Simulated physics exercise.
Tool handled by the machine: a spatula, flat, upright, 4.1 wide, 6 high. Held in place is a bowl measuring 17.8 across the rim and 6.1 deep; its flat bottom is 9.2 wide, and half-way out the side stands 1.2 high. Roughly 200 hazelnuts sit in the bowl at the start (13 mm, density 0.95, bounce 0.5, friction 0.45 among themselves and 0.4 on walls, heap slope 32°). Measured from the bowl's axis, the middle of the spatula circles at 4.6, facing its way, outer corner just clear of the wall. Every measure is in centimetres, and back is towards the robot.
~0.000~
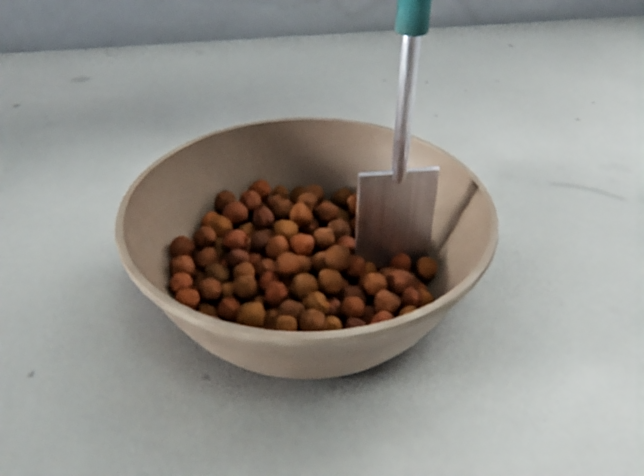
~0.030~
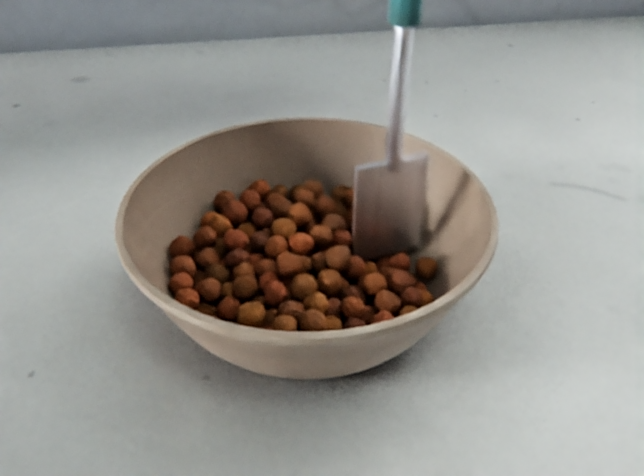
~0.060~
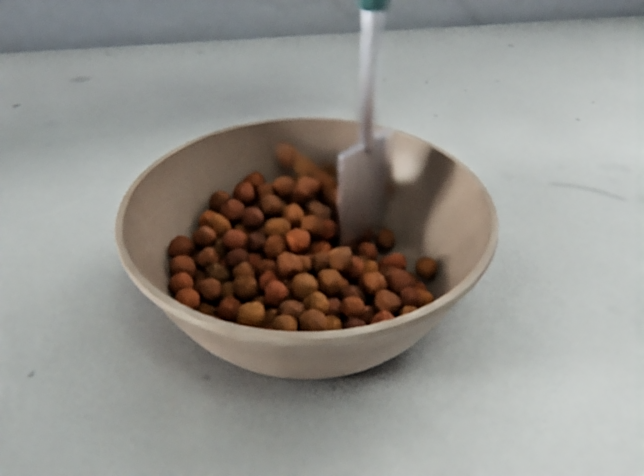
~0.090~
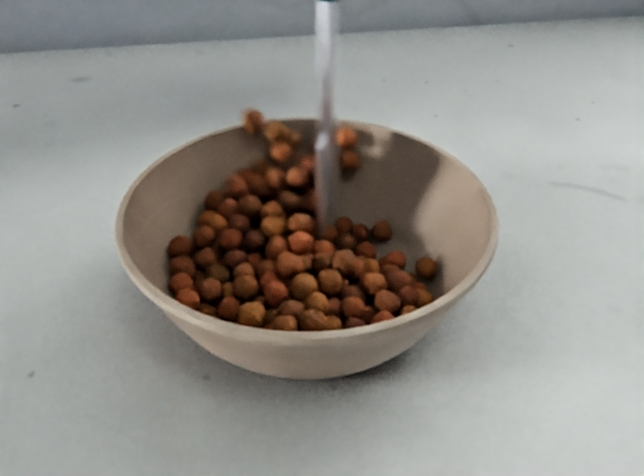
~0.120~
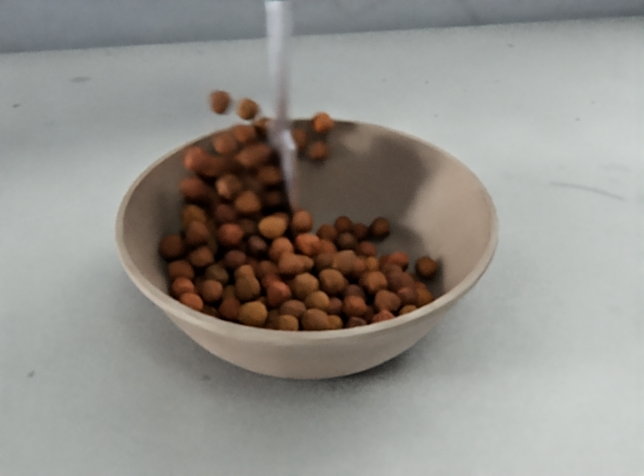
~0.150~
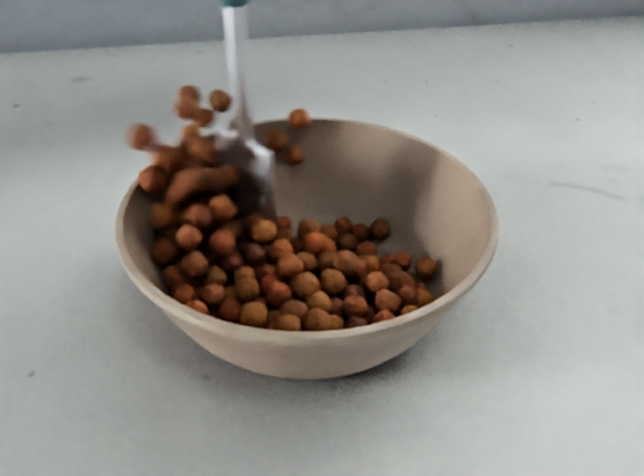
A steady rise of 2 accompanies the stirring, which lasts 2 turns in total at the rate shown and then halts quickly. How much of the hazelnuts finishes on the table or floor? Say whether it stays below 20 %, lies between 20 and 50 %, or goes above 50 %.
It lies between 20 and 50 %.
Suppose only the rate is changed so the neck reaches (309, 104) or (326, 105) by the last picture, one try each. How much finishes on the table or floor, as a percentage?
Some 10 and 10 per cent respectively.
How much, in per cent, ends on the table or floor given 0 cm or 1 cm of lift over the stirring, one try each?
Try one: Around 45 %; try two: Around 40 %.
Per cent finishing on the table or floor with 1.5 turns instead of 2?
30 %.
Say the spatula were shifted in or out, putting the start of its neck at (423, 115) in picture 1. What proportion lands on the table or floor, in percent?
About 15 %.
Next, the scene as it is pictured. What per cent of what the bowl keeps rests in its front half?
Around 50 per cent of what the bowl keeps.
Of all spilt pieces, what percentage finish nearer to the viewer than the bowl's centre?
That share is about 60 per cent.
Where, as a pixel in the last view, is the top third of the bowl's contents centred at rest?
It is centred around (294, 279).
By 0.39 s, 356° round, highest piece 9 above the table; 163 in the bowl, 24 on the table or floor, 15 in flight or on the tool.
By 0.62 s, 226° round, highest piece 8 above the table; 143 in the bowl, 56 on the table or floor, 3 in flight or on the tool.
By 0.94 s, 0° round, highest piece 4 above the table; 139 in the bowl, 63 on the table or floor.
By 1.64 s, 0° round, highest piece 4 above the table; 139 in the bowl, 63 on the table or floor.
Final count, 139 in the bowl, 63 on the table or floor. That is 31 % on the table or floor.
